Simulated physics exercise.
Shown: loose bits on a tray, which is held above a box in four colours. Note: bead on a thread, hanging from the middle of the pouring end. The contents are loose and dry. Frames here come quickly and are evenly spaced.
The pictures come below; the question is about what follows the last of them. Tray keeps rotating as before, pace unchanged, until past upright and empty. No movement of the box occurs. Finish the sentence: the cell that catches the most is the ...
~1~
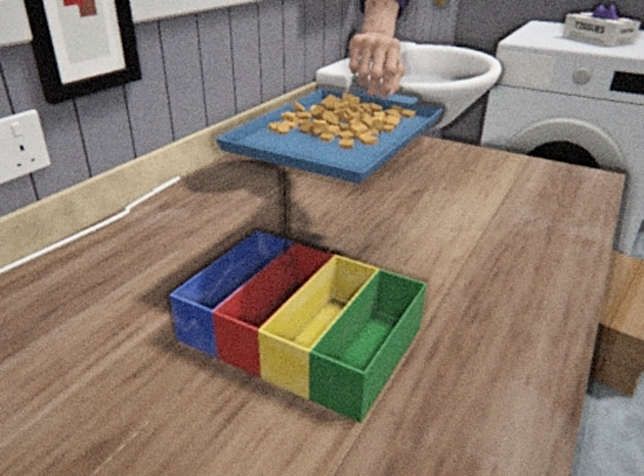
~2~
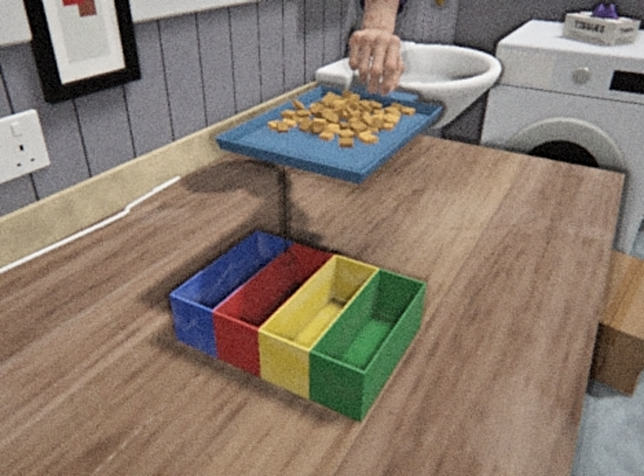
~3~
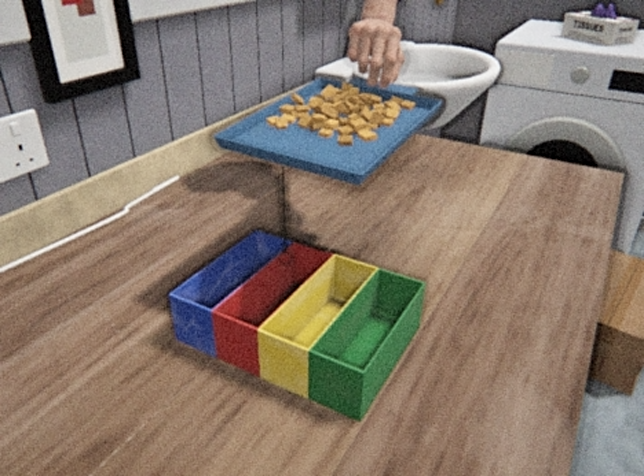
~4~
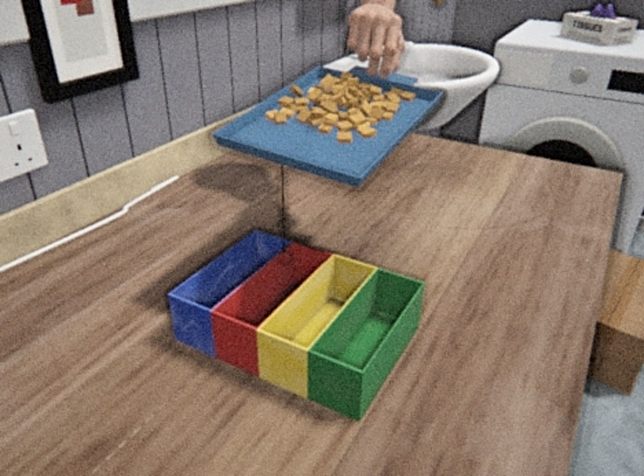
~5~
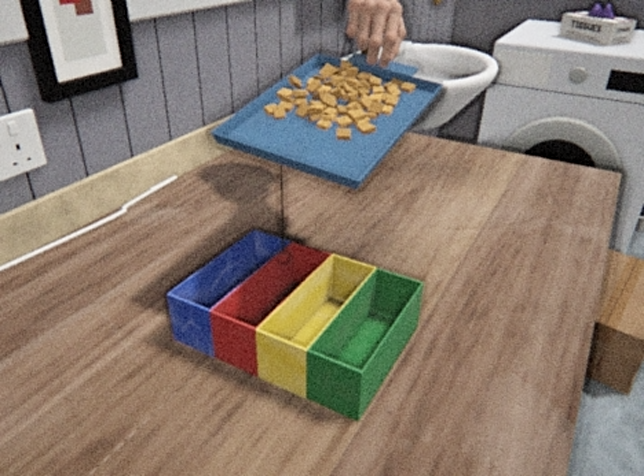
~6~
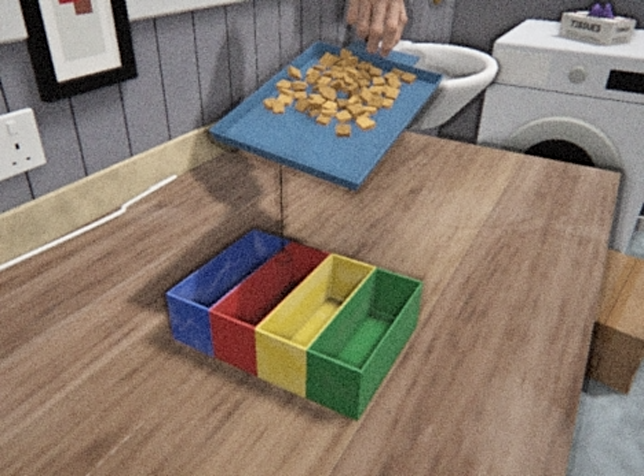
... Yellow cell.
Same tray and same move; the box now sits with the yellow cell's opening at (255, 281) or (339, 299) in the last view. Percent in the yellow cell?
In order: 0 percent and 70 percent.
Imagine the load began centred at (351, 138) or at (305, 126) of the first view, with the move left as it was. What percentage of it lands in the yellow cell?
The first start yields 60 per cent, the second 60 per cent.
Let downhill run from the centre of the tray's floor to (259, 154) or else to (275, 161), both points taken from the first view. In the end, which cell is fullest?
The blue one; that blue cell.
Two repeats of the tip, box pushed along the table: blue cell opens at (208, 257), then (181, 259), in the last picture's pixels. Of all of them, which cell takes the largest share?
Taking the two placings in order, you'd get the green cell and then green.
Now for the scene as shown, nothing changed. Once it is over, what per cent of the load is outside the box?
0 per cent.
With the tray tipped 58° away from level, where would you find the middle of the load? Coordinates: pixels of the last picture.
Somewhere around pixel (339, 159) in the last picture.
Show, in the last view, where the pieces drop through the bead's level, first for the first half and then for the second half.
Around (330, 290), followed by around (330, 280).
Soon after the last picture, tray tipped steeply; most on the tray; a small part falling or outside the box.
A little later, tray tipped right over; about a third on the tray; about a quarter in the yellow cell; about a quarter in the green cell; a stray few in the red cell; a small part falling or outside the box.
Later still, tray tipped past a quarter turn; about two thirds in the yellow cell; about a quarter in the green cell; a small part in the red cell.
At rest, tray tipped past a quarter turn; about two thirds in the yellow cell; about a quarter in the green cell; a small part in the red cell; none in the blue cell.
